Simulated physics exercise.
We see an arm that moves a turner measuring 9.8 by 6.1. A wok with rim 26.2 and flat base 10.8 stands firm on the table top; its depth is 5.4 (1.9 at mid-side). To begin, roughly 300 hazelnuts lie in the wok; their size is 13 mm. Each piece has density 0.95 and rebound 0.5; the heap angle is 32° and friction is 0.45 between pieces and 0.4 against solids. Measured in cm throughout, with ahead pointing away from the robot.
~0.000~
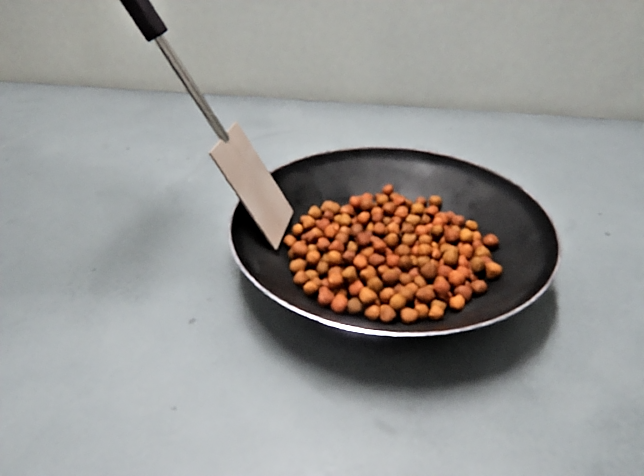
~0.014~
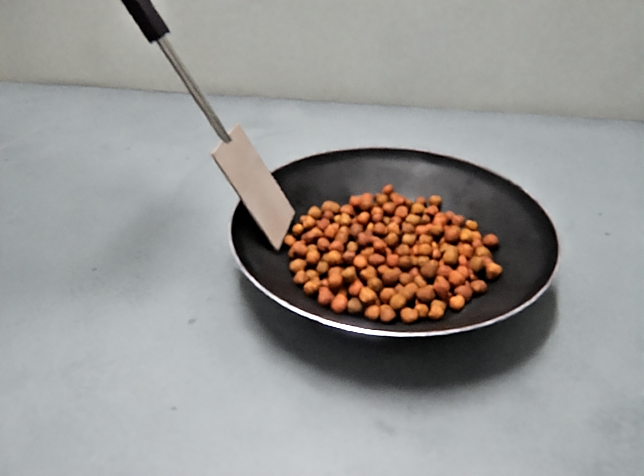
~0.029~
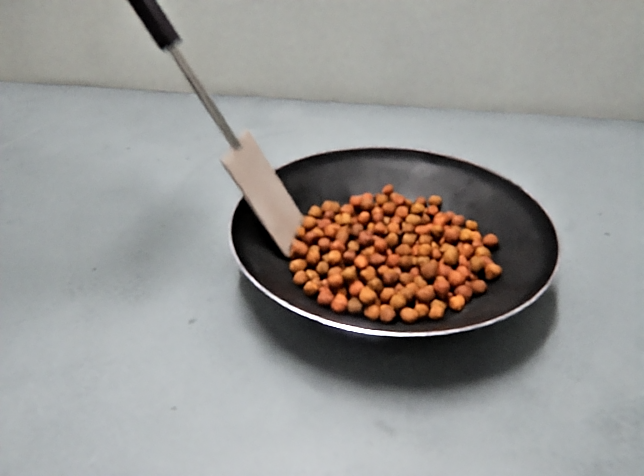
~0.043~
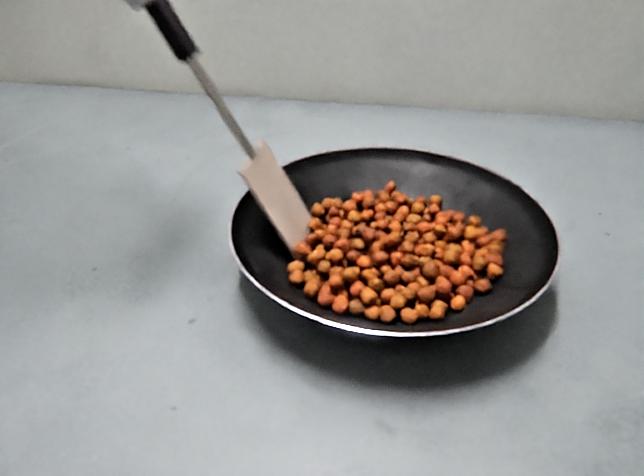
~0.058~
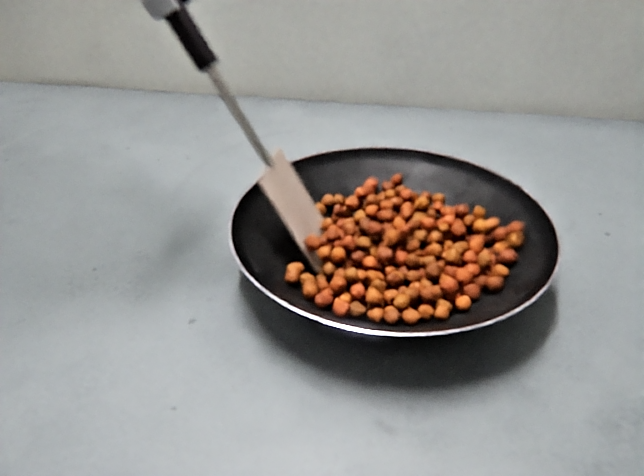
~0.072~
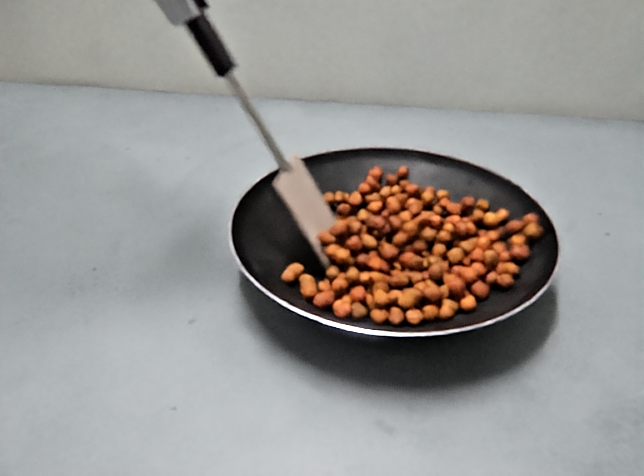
The clip opens with a turner resting at the left side of a black wok filled with a heap of hazelnuts on a grey table. An arm slides the turner slowly to the right, pressing into the nuts. The heap shifts and spreads rightward, leaving a few nuts behind near the blade.
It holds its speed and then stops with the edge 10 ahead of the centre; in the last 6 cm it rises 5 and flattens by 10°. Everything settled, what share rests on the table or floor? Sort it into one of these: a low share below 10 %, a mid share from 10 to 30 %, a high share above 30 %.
A high share, above 30 %.
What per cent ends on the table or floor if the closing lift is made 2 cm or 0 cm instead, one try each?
Result, in order: Approx. 40 % and 40 %.
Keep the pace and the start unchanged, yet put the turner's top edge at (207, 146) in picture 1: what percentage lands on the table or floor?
I'd estimate close to 40 per cent.
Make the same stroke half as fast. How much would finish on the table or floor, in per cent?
Around 20 per cent would finish on the table or floor.
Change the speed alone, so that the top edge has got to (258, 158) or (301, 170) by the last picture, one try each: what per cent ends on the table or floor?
First try about 20 %, second try about 40 %.
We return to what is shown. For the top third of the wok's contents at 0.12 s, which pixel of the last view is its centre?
Estimated point: Close to (461, 228).
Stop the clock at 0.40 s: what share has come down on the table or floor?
It works out to about 25 in a hundred.
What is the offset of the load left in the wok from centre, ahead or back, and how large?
It rests close to 2.5 centimetres ahead of centre.
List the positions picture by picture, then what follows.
The first frame shows turner top edge at (223, 136), sloping 62°; upper third of the load around (389, 240), from x 290 to 495, top at y 190; 299 in the wok.
The second frame shows turner top edge at (225, 137), sloping 62°; upper third of the load around (389, 240), from x 290 to 495, top at y 190.
The third frame shows turner top edge at (235, 144), sloping 62°; upper third of the load around (389, 240), from x 295 to 490, top at y 190.
The fourth frame shows turner top edge at (252, 154), sloping 62°; upper third of the load around (388, 239), from x 295 to 500, top at y 190.
The fifth frame shows turner top edge at (269, 162), sloping 62°; upper third of the load around (400, 232), from x 295 to 515, top at y 180.
The sixth frame shows turner top edge at (285, 168), sloping 62°; upper third of the load around (413, 230), from x 290 to 535, top at y 170; 299 in the wok.
After 0.12 s, sloping 62°, highest piece 9 above the table; 297 in the wok, 2 on the blade or in flight.
After 0.17 s, sloping 59°, highest piece 10 above the table; 295 in the wok, 4 on the blade or in flight.
After 0.40 s, sloping 52°, highest piece 15 above the table; 182 in the wok, 73 on the table or floor, 44 on the blade or in flight.
After 1.45 s, sloping 52°, highest piece 4 above the table; 182 in the wok, 117 on the table or floor.
At rest, 182 in the wok, 117 on the table or floor. That is 39 % on the table or floor.
